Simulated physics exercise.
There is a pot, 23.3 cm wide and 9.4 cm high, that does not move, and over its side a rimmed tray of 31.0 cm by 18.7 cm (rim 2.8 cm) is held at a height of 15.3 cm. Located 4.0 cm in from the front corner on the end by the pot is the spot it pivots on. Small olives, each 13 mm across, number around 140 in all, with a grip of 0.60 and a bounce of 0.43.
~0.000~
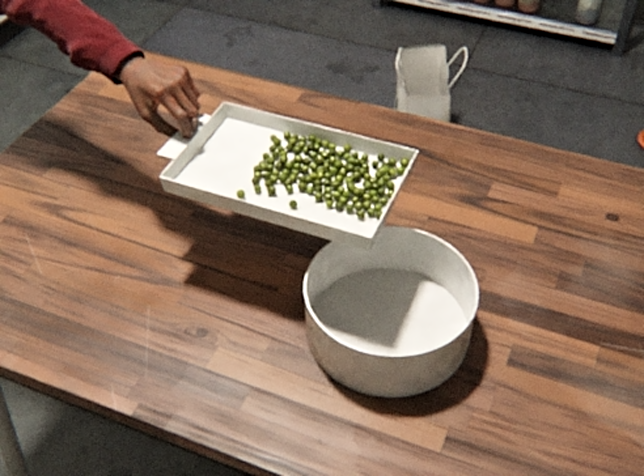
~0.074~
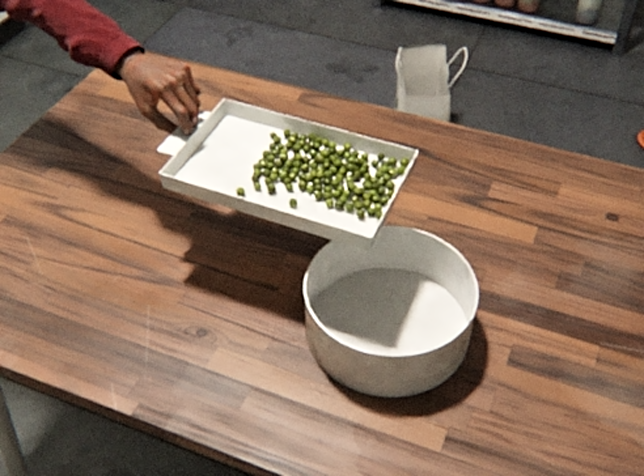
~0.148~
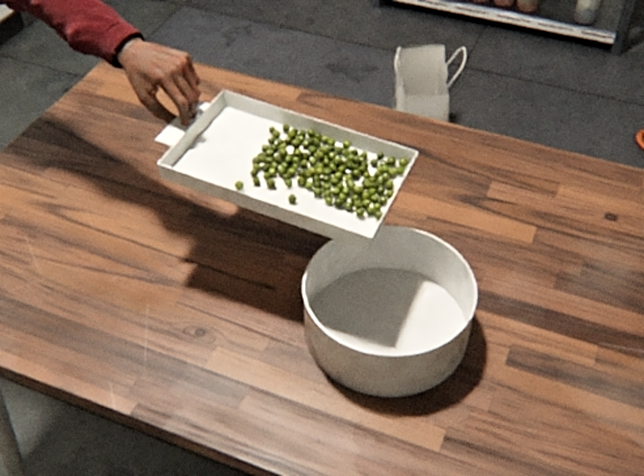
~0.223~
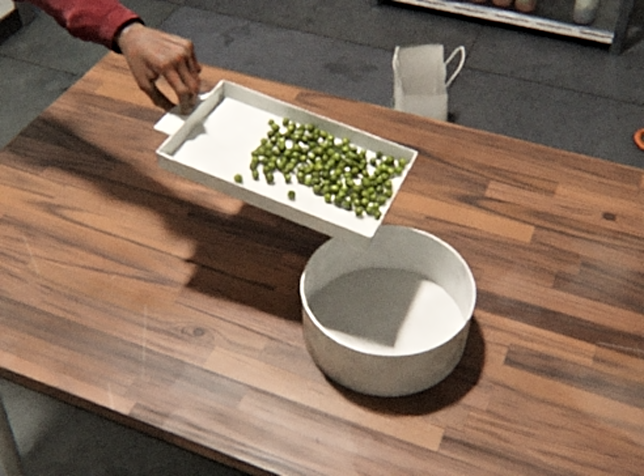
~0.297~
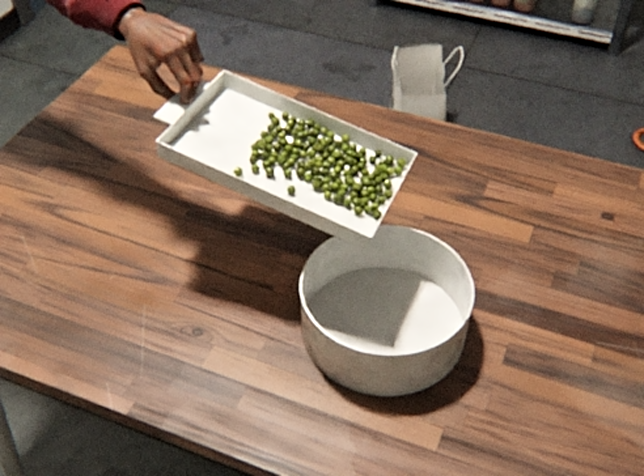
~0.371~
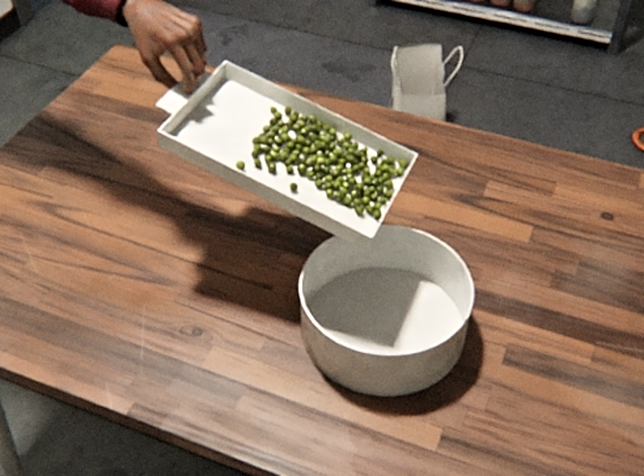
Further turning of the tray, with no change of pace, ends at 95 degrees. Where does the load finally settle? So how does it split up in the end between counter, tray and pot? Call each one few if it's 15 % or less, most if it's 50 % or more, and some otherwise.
I'd say counter most, left on the tray few, pot some.
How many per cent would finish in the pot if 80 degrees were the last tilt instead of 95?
Roughly 0 percent.
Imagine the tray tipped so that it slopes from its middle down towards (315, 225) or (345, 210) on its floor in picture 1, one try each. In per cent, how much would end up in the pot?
I'd put it at about 95 per cent for the first tilt and about 85 per cent for the second.
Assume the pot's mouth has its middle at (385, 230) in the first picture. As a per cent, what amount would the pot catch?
Estimate: ~ 95 %.
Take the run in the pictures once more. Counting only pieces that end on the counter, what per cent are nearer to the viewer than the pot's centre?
Some 0 per cent.
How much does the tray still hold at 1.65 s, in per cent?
Something like 100 percent, roughly.
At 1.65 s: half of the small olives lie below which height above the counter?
Roughly 20 centimetres.
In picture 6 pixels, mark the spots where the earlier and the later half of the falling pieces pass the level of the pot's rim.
(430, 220) first, (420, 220) later, roughly.
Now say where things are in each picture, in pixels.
The first frame shows tray tilt 0 degrees, front corners at (162, 176) and (370, 236); middle of the pieces at (328, 177); pot at (391, 286).
The second frame shows tray tilt 1 degrees, front corners at (162, 172) and (370, 236); middle of the pieces at (328, 176).
The third frame shows tray tilt 4 degrees, front corners at (160, 163) and (370, 235), lowest corner right back; middle of the pieces at (327, 173).
The fourth frame shows tray tilt 8 degrees, front corners at (159, 152) and (370, 235), lowest corner right back; middle of the pieces at (326, 169).
The fifth frame shows tray tilt 12 degrees, front corners at (159, 141) and (370, 235), lowest corner right back; middle of the pieces at (326, 166).
The sixth frame shows tray tilt 15 degrees, front corners at (161, 130) and (371, 235), lowest corner right back; middle of the pieces at (327, 163); pot at (386, 285). Its pace works out near 50 degrees a second.
Then, at 1.14 s, tilt 53 degrees; the tray holds 100 %, the pot 0 %.
Then, at 1.65 s, tilt 77 degrees; the tray holds 100 %, the pot 0 %.
Then, at 2.22 s, tilt 95 degrees; the tray holds 55 %, the pot 10 %.
At rest (3.5 s), counter 65 %, tray 0 %, pot 35 %.
